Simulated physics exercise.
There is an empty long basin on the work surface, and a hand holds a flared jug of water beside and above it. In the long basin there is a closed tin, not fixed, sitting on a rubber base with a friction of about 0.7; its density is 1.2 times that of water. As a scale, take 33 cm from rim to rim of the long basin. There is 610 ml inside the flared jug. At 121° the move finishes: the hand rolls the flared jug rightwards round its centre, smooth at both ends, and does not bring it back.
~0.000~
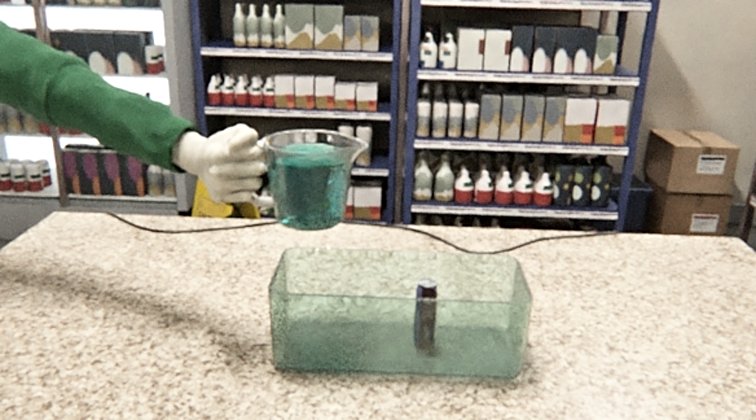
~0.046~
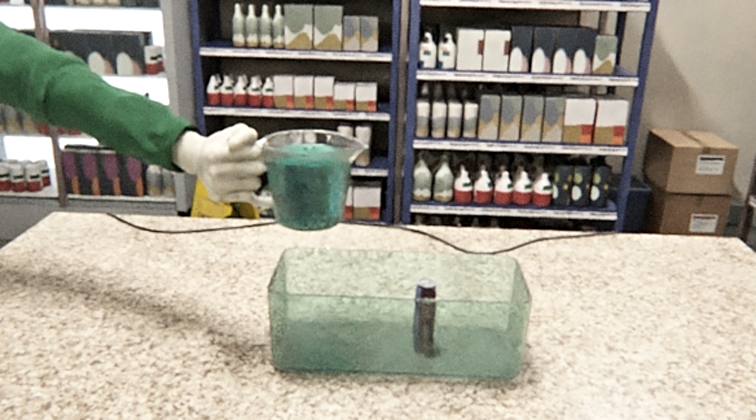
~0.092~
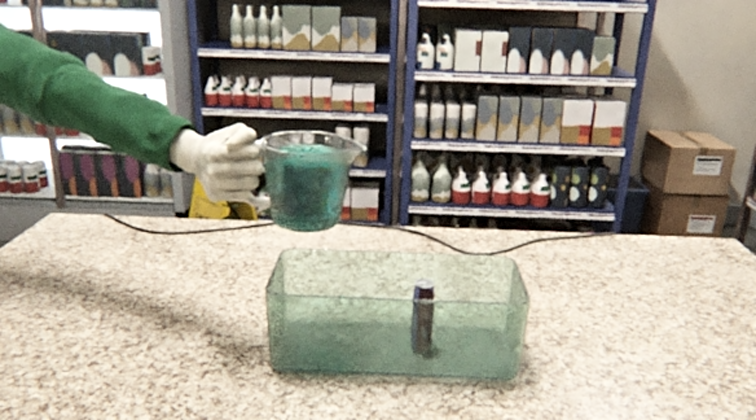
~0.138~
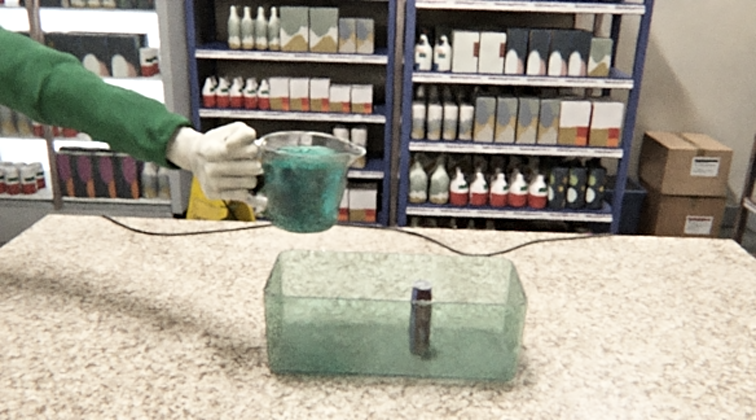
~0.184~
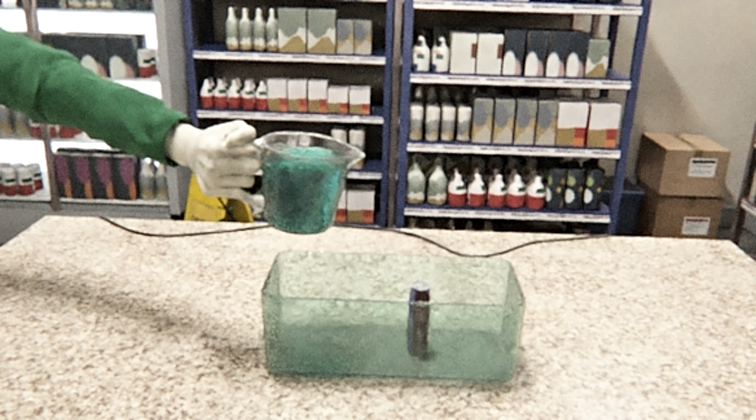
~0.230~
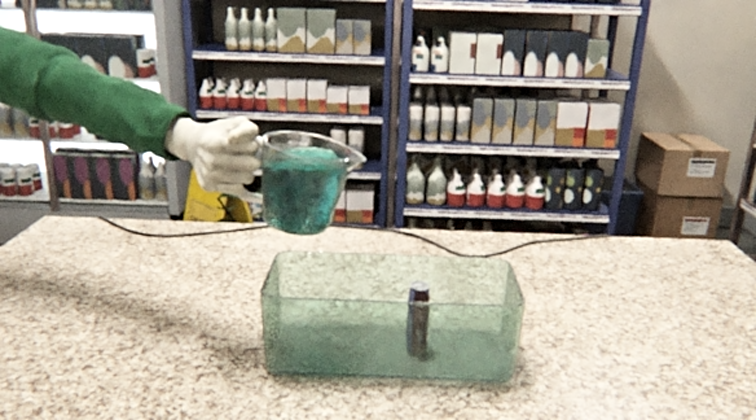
A gloved hand slowly tilts a jug of teal liquid slightly rightwards above a glass basin.
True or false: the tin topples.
True.
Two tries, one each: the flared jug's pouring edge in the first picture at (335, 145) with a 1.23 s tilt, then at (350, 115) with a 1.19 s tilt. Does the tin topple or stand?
In the first try it remains standing; in the second it comes down.
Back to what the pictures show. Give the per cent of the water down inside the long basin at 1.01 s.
My estimate is about 86 percent.
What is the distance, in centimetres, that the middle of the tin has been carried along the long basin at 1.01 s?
Some 4 cm.
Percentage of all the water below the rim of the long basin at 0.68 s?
I'd put it near 14 percent.
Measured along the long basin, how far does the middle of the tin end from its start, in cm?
The middle of the tin ends some 7.5 cm along the basin.
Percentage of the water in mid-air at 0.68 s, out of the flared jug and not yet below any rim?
I'd put it at about 20 percent.
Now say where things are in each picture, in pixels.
In the first picture, it leans 0°; its right rim is at (368, 145); the water meets the walls at (270, 151) and (353, 154); the long basin's rim runs from (277, 269) to (525, 279); the tin's top is at (427, 285).
In the second picture, it leans 0°; its right rim is at (368, 145); the water meets the walls at (269, 151) and (352, 155).
In the third picture, it leans 2°; its right rim is at (367, 148); the water meets the walls at (267, 152) and (351, 156).
In the fourth picture, it leans 4°; its right rim is at (366, 151); the water meets the walls at (266, 153) and (351, 158).
In the fifth picture, it leans 7°; its right rim is at (365, 155); the water meets the walls at (266, 154) and (350, 159).
In the sixth picture, it leans 10°; its right rim is at (366, 159); the water meets the walls at (267, 156) and (353, 160).
After 0.68 s the tilt is 70° and 66 per cent is still to pour; the tin stands where it began.
After 1.01 s the tilt is 112° and 7 per cent is still to pour; the tin leans 29°.
After 1.36 s the tilt is 121° and 0 per cent is still to pour; the tin lies on its side.
After 1.73 s the tilt is 121° and 0 per cent is still to pour; the tin lies on its side.
In the end the tin lies on its side.
